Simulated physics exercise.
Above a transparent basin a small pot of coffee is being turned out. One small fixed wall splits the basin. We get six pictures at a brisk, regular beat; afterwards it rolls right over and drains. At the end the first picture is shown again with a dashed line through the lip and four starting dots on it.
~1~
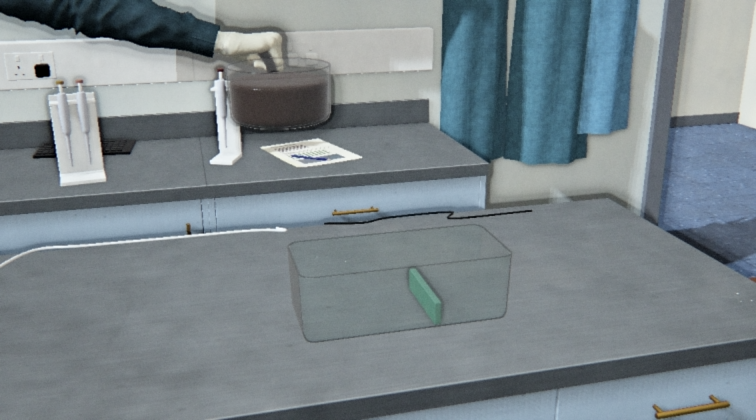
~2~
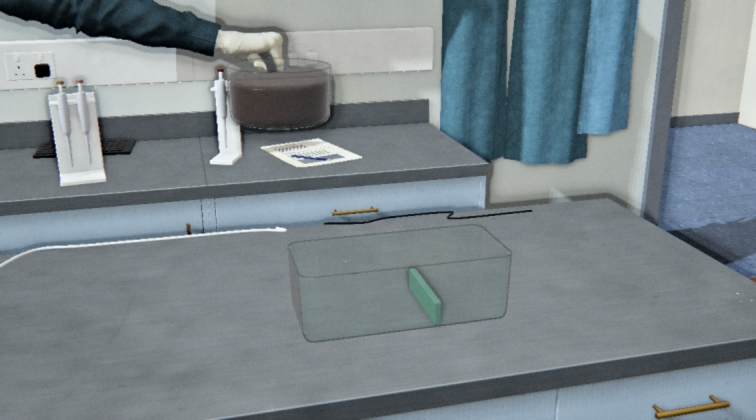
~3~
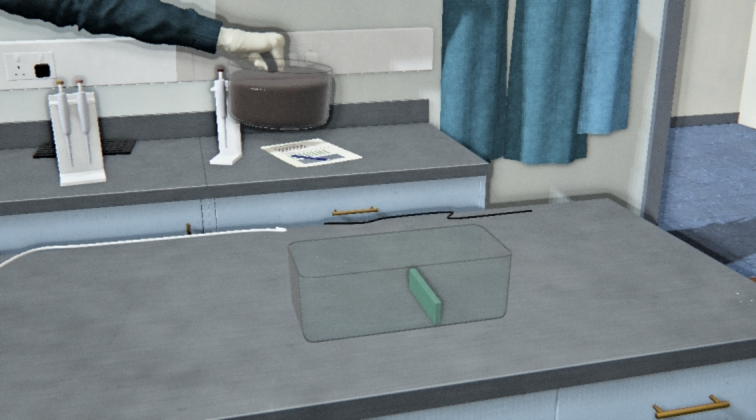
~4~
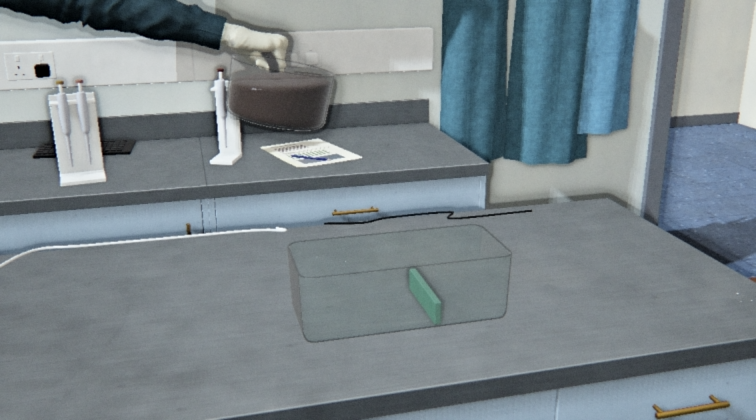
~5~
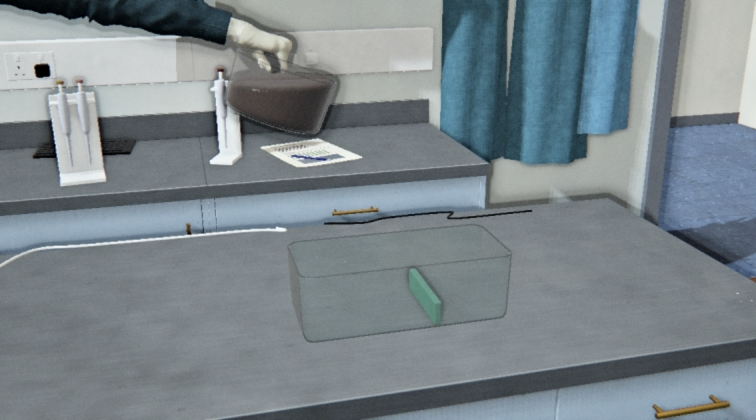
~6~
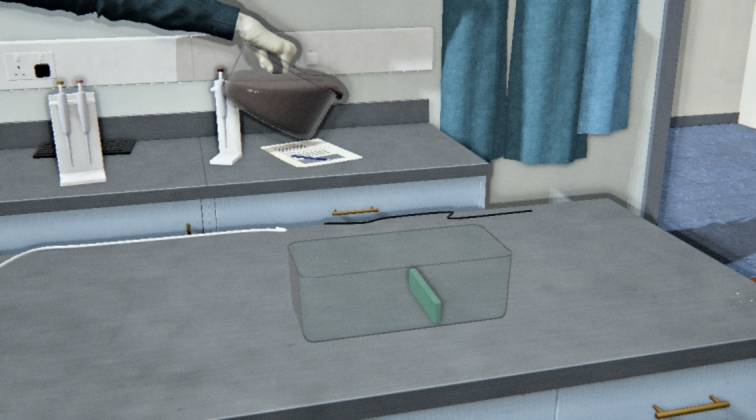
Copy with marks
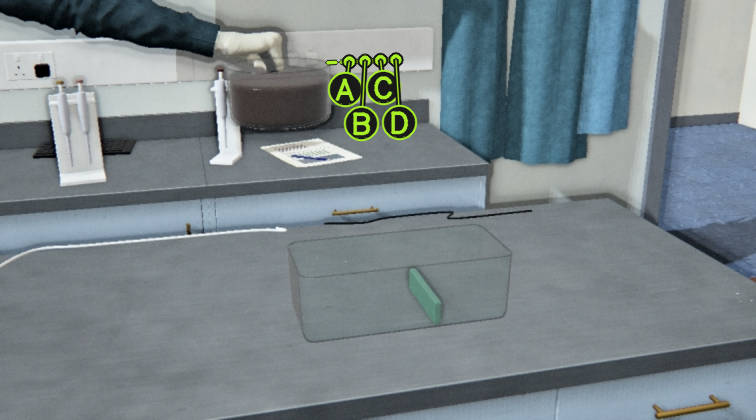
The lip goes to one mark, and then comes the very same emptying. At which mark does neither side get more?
It is B.
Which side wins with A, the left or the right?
The left one.
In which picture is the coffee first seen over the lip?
Picture 6.
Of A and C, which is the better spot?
Spot C.
On the marked copy, A at (349, 61); B at (365, 61); C at (380, 60); D at (395, 59).
With A, about 72 % ends left of the wall and 24 % right of it; 3 % is lost outside.
With B, about 50 % ends left of the wall and 48 % right of it.
With C, about 40 % ends left of the wall and 58 % right of it.
With D, about 33 % ends left of the wall and 65 % right of it.
